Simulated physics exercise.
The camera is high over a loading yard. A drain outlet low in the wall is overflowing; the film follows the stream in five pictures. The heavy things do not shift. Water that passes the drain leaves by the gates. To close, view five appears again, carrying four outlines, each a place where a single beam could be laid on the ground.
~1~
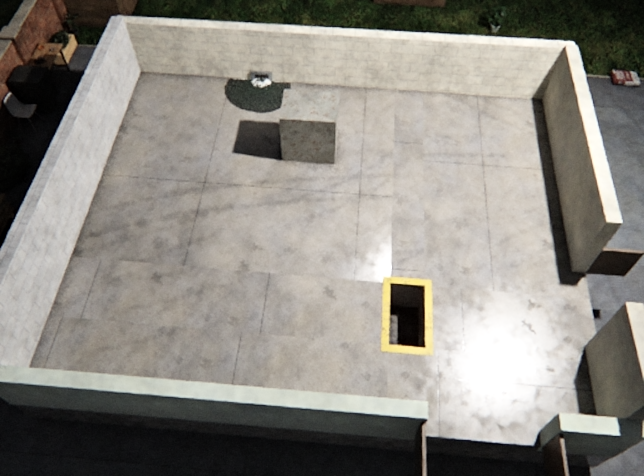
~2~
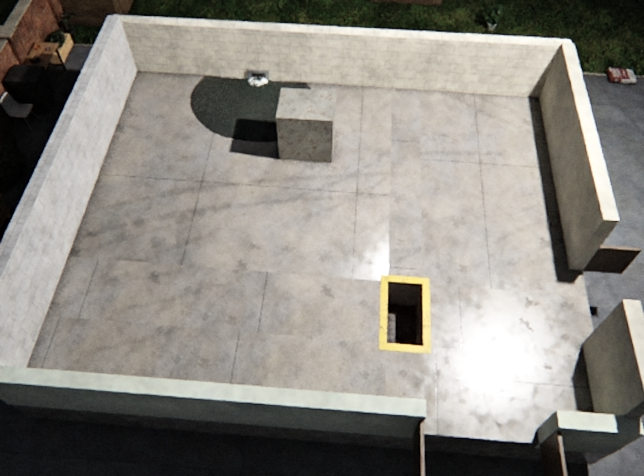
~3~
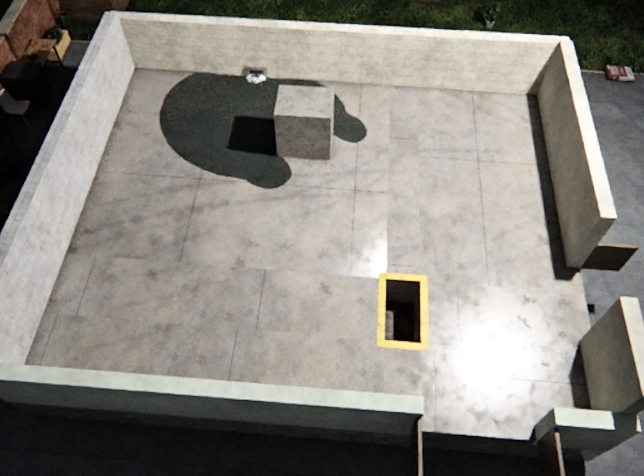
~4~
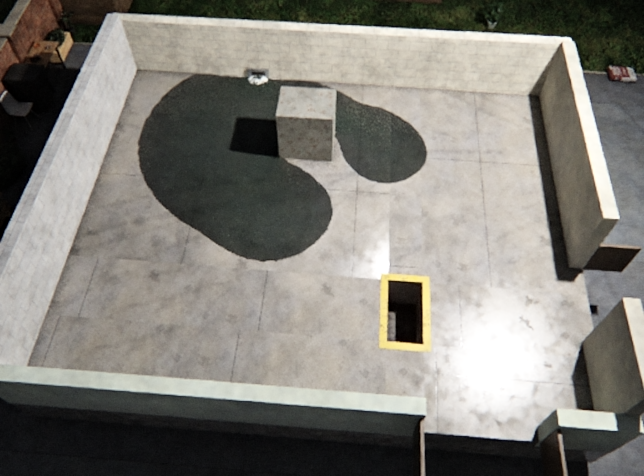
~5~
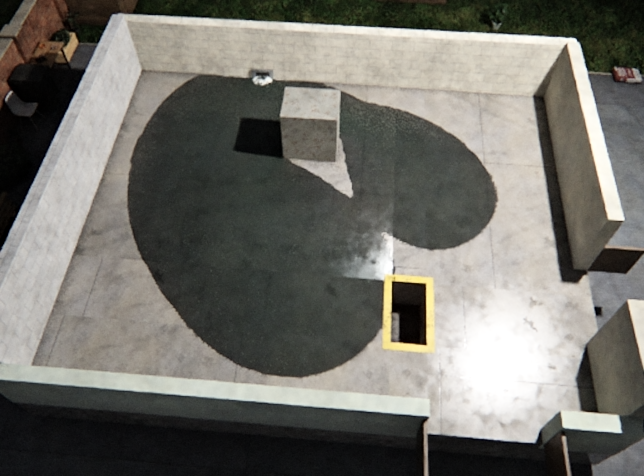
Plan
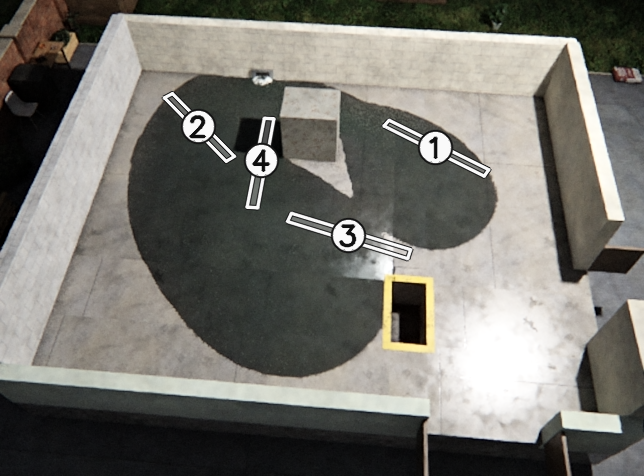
Dark water spreading from the far wall of a walled yard, wrapping both sides of a block and widening towards a yellow-edged gully.
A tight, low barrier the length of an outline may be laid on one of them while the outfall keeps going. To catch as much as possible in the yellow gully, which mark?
Use spot 2.
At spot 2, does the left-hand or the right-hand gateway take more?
More leaves on the left.
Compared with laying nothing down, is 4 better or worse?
It is worse.
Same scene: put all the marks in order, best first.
Best to worst: 2, 1, 4, 3.
On the marked copy, 1 from (386, 123) to (486, 172); 2 from (168, 95) to (230, 158); 3 from (289, 217) to (409, 254); 4 from (252, 207) to (269, 118).
If 1 is chosen, about 15 % of the stream runs into the yellow gully, about 84 % out by the gates.
If 2 is chosen, about 21 % of the stream runs into the yellow gully, about 78 % out by the gates.
If 3 is chosen, about 6 % of the stream runs into the yellow gully, about 93 % out by the gates.
If 4 is chosen, about 10 % of the stream runs into the yellow gully, about 89 % out by the gates.
